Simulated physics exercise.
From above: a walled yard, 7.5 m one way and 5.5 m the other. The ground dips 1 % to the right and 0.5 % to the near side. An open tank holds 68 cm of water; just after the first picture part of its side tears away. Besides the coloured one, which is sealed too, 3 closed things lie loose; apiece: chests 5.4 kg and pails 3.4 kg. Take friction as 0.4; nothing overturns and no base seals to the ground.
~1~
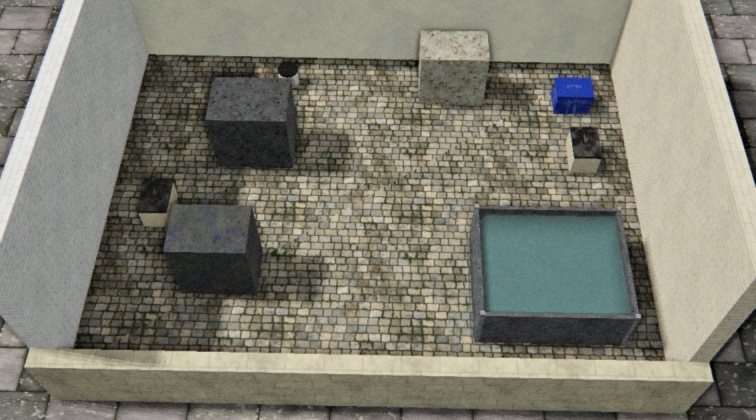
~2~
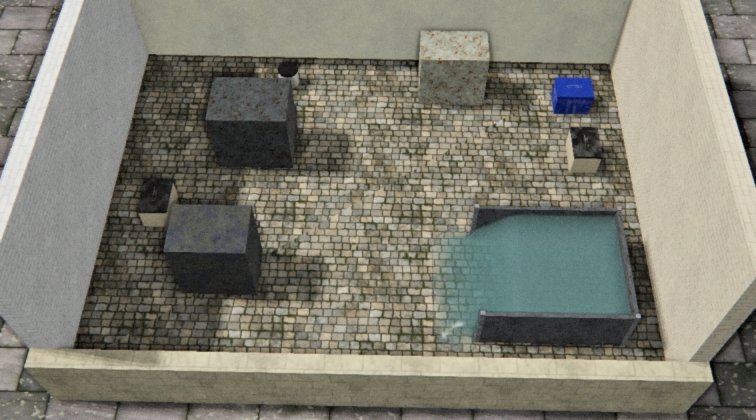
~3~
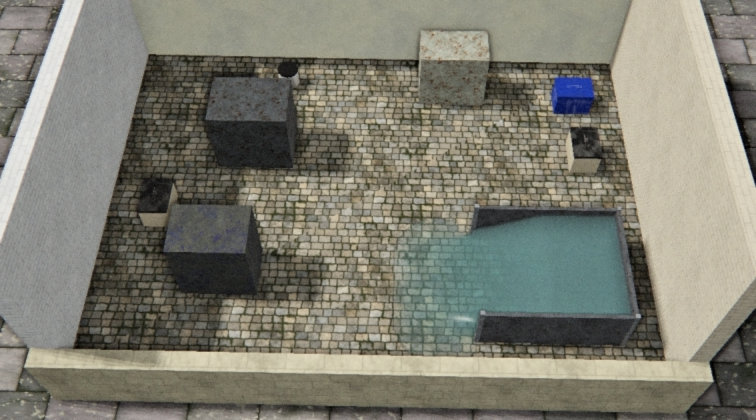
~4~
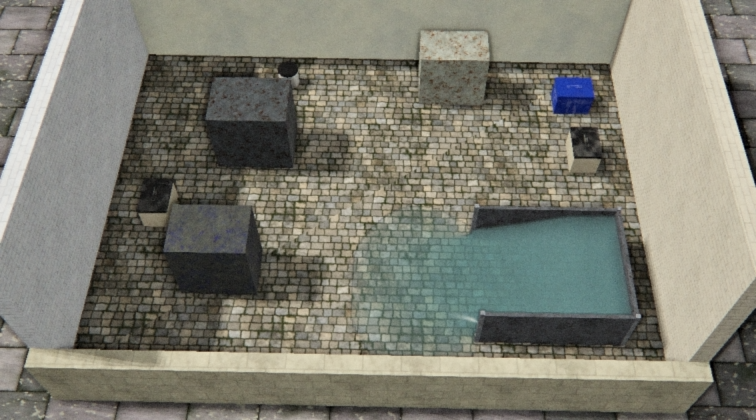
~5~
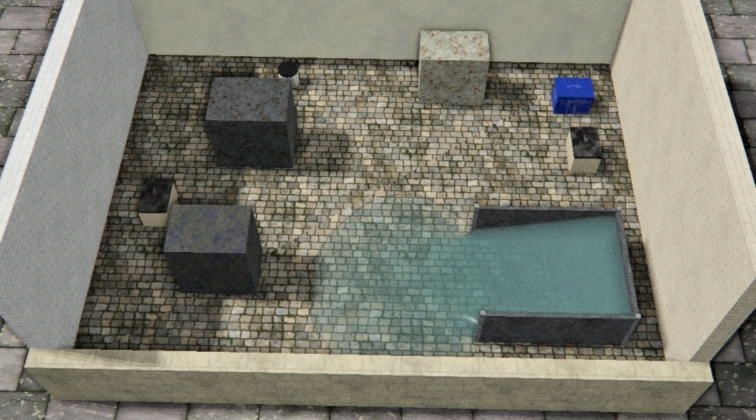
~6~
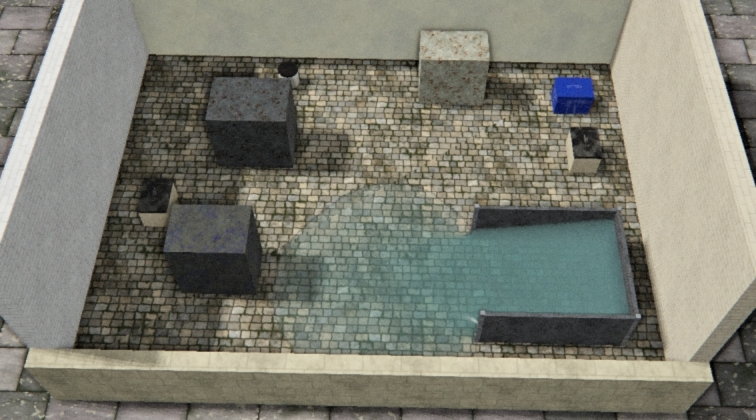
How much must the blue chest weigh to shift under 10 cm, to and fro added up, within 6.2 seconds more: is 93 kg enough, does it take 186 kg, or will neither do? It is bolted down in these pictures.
Verdict: The smaller load will do.
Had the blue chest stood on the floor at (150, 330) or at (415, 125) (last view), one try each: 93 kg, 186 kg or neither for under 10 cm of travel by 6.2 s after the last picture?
In turn: Either load holds; the smaller is enough.
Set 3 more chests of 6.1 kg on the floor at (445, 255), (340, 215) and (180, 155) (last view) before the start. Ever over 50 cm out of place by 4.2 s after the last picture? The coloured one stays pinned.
In turn: Past it, more, over.
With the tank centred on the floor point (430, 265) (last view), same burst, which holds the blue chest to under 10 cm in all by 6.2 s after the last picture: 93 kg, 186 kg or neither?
In that case the smaller load will do.
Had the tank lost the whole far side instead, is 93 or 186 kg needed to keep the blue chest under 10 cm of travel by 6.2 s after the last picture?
Then only the higher weight holds it.
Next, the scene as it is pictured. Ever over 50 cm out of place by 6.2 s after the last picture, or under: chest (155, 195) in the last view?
It is more.
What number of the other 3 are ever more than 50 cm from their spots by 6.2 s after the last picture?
That makes 2.
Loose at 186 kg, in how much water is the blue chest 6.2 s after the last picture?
About 1 cm.
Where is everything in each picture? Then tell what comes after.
The first frame shows the blue chest at (574, 87) rests on the ground; 2.7 m2 under water; 0 of 4 have shifted.
The second frame shows the blue chest at (574, 87), on the bottom; water covers 3.6 m2; 0 of 4 have shifted.
The third frame shows the blue chest at (574, 87), on the bottom; water covers 4.7 m2; 0 of 4 have shifted.
The fourth frame shows the blue chest at (574, 87) rests on the ground; 6.2 m2 under water; 0 of 4 have shifted.
The fifth frame shows the blue chest at (574, 87), on the bottom; water covers 7.6 m2; 0 of 4 have shifted.
The sixth frame shows the blue chest at (574, 87) rests on the ground; water covers 9.2 m2; 0 of 4 have shifted.
Then, 0.6 s after the last picture the blue chest would be 0 cm from its start with 93 kg and 0 cm from its start with 186 kg; 0 cm of water round it then.
Then, 2.3 s after the last picture the blue chest would be 0 cm from its start with 93 kg and 0 cm from its start with 186 kg; 0 cm of water round it then.
Then, 4.2 s after the last picture the blue chest would be 0 cm from its start with 93 kg and 0 cm from its start with 186 kg; 0 cm of water round it then.
Then, 6.2 s after the last picture the blue chest would be 0 cm from its start with 93 kg and 0 cm from its start with 186 kg; 1 cm of water round it then.
